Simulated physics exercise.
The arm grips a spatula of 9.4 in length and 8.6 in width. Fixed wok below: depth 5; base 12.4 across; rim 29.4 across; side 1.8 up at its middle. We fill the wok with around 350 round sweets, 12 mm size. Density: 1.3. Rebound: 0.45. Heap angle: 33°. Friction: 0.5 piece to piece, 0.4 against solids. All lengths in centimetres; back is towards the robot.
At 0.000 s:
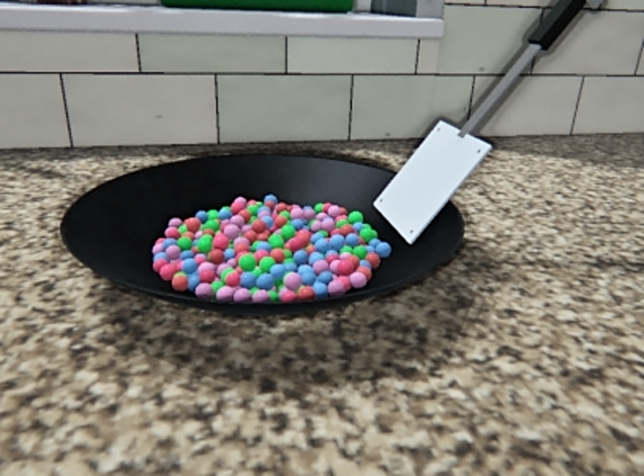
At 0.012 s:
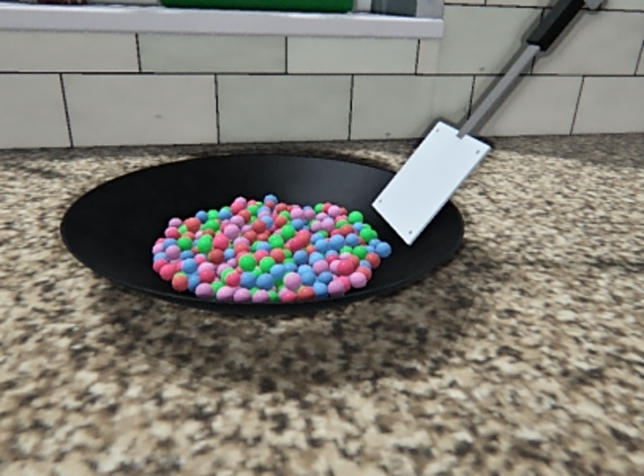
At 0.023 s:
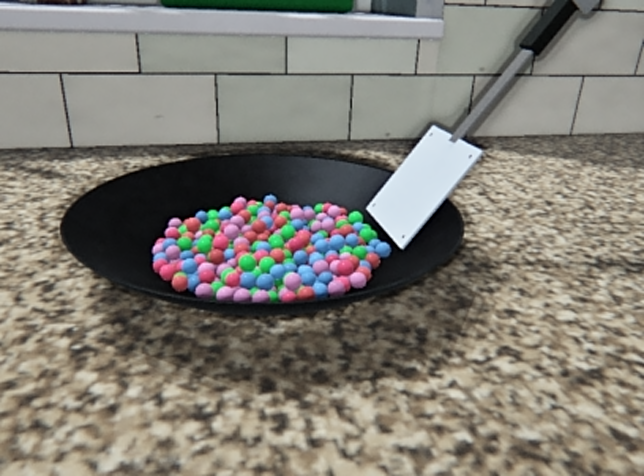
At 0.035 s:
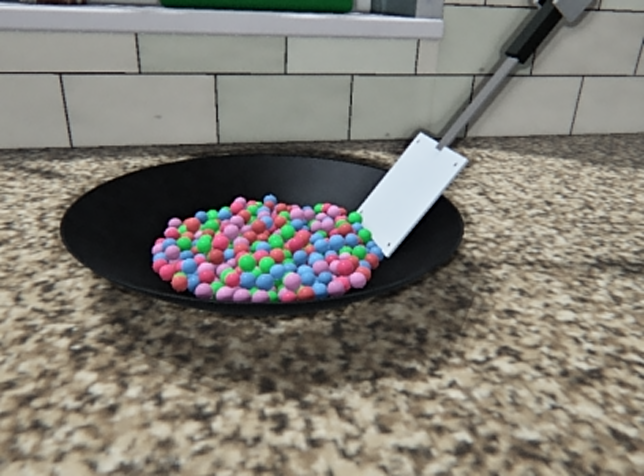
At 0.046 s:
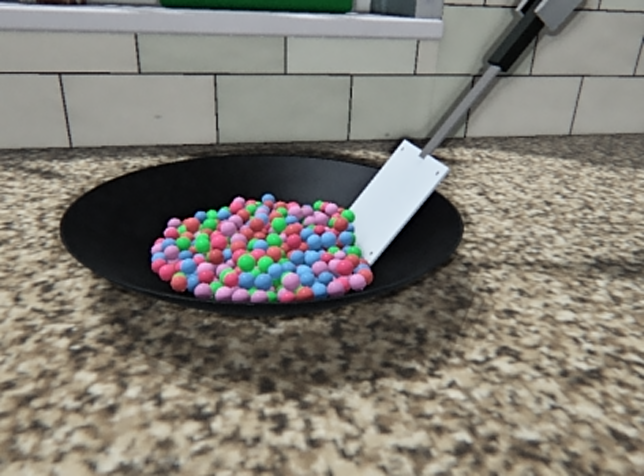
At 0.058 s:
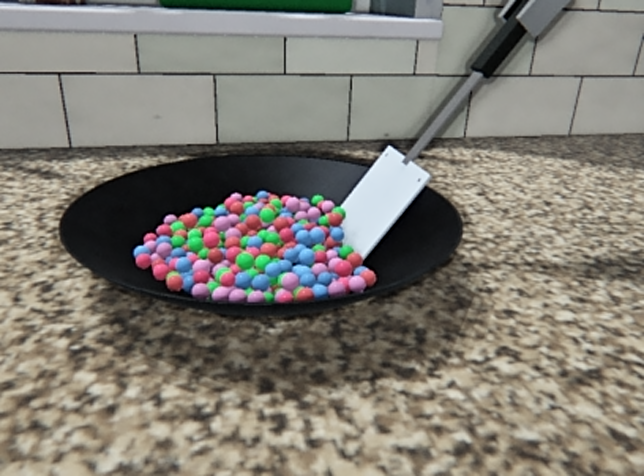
White spatula moving down and left into a black wok on a speckled counter, pushing a heap of colourful balls leftward.
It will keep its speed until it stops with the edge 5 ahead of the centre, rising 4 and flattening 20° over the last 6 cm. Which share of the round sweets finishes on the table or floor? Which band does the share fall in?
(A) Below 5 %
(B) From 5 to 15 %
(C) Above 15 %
Option B: From 5 to 15 %.
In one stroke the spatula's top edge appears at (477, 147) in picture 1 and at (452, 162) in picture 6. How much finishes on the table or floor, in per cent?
Some 0 per cent.
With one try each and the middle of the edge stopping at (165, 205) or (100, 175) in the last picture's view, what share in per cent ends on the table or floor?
Try 1: Approx. 20 %; try 2: Approx. 50 %.
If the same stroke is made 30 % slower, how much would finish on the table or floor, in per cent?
Estimated result: Some 0 %.
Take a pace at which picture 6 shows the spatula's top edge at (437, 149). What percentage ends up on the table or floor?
0 %.
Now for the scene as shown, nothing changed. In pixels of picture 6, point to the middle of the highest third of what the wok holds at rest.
The centre sits at about (156, 233).
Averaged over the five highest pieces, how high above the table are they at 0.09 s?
5 cm.
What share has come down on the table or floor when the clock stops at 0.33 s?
That would be near 8 per cent, give or take.
By 0.09 s, sloping 53°, highest piece 6 above the table; 354 in the wok.
By 0.11 s, sloping 46°, highest piece 7 above the table; 354 in the wok.
By 0.33 s, sloping 33°, highest piece 6 above the table; 323 in the wok, 25 on the table or floor, 6 on the blade or in flight.
By 1.38 s, sloping 33°, highest piece 5 above the table; 322 in the wok, 32 on the table or floor.
Final count, 322 in the wok, 32 on the table or floor. That is 9 % on the table or floor.
